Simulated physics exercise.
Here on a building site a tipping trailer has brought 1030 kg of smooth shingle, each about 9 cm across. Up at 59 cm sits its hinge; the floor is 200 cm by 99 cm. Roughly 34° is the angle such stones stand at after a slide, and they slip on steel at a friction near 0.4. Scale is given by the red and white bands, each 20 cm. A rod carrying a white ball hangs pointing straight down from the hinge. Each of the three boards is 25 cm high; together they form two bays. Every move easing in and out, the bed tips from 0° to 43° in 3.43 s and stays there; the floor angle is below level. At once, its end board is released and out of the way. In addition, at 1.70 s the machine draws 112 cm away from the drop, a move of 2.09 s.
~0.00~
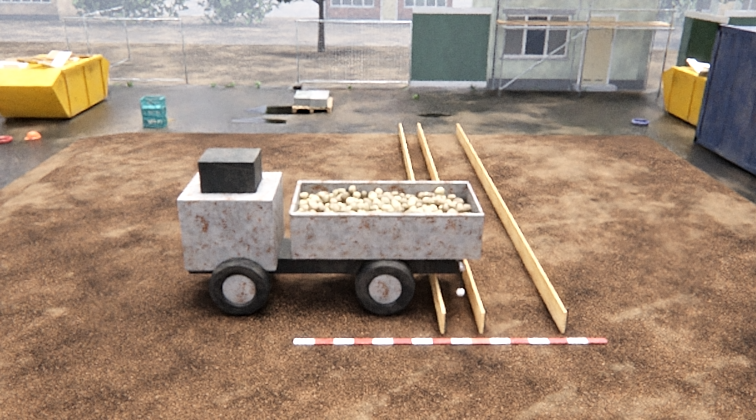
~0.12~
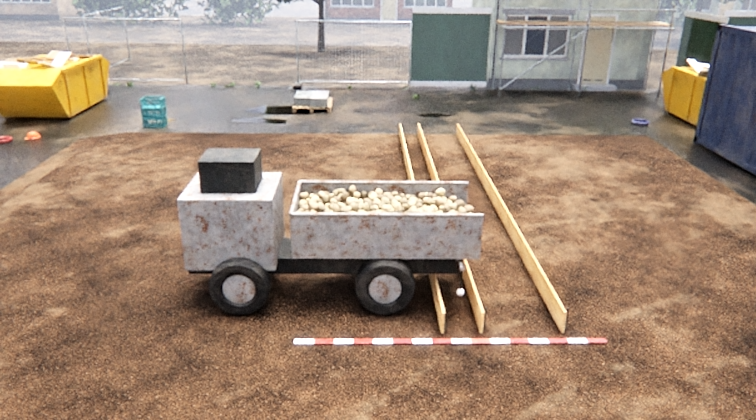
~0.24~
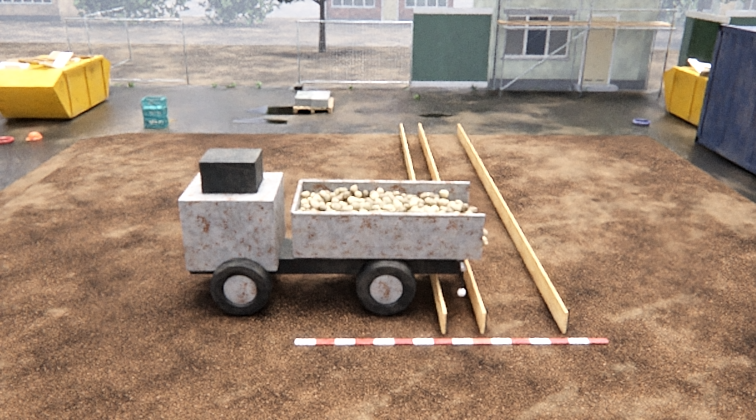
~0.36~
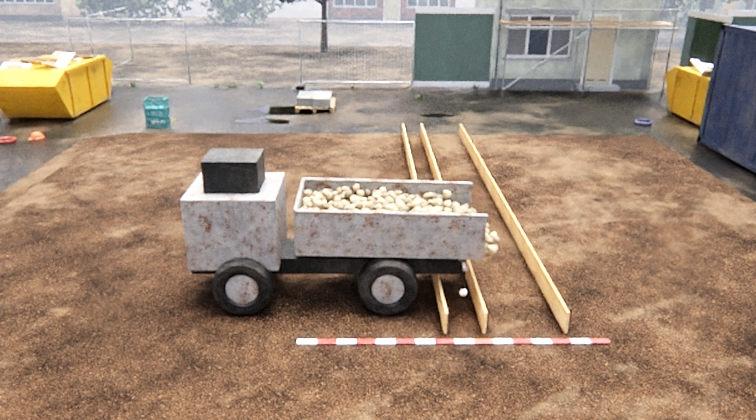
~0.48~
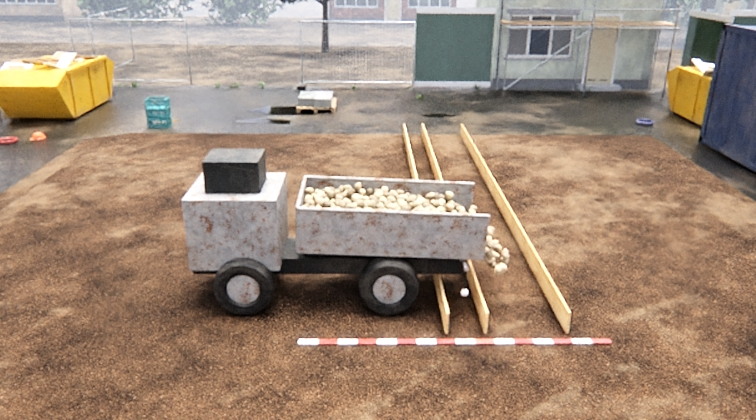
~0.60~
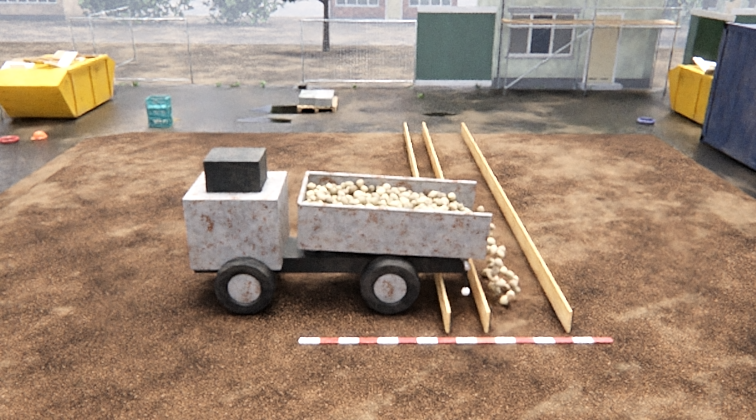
The clip shows a grey block-shaped truck loaded with pale rounded stones on brown ground; its bed tilts slightly toward the right, and stones slide out of the open rear end, dropping in a growing stream beside the wooden boards.
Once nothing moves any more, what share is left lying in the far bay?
About 60 per cent.
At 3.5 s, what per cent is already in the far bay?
Approx. 60 % of the load.
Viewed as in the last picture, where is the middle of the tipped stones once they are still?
Somewhere around (489, 281) in the last picture.
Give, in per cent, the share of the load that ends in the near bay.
Close to 25 percent of the load.
After 2.6 s the floor is at 36°; 29 % in the bed, 16 % in the near bay, 55 % in the far bay; the foremost stones are at (547, 277).
After 3.5 s the floor is at 43°; 0 % in the bed, 11 % short of the bays, 27 % in the near bay, 62 % in the far bay, 1 % past the last board; the foremost stones are at (565, 285).
After 4.2 s the floor is at 43°; 0 % in the bed, 11 % short of the bays, 27 % in the near bay, 62 % in the far bay, 1 % past the last board; the foremost stones are at (565, 285).
After 7.1 s the floor is at 43°; 0 % in the bed, 11 % short of the bays, 27 % in the near bay, 62 % in the far bay, 1 % past the last board; the foremost stones are at (565, 285).
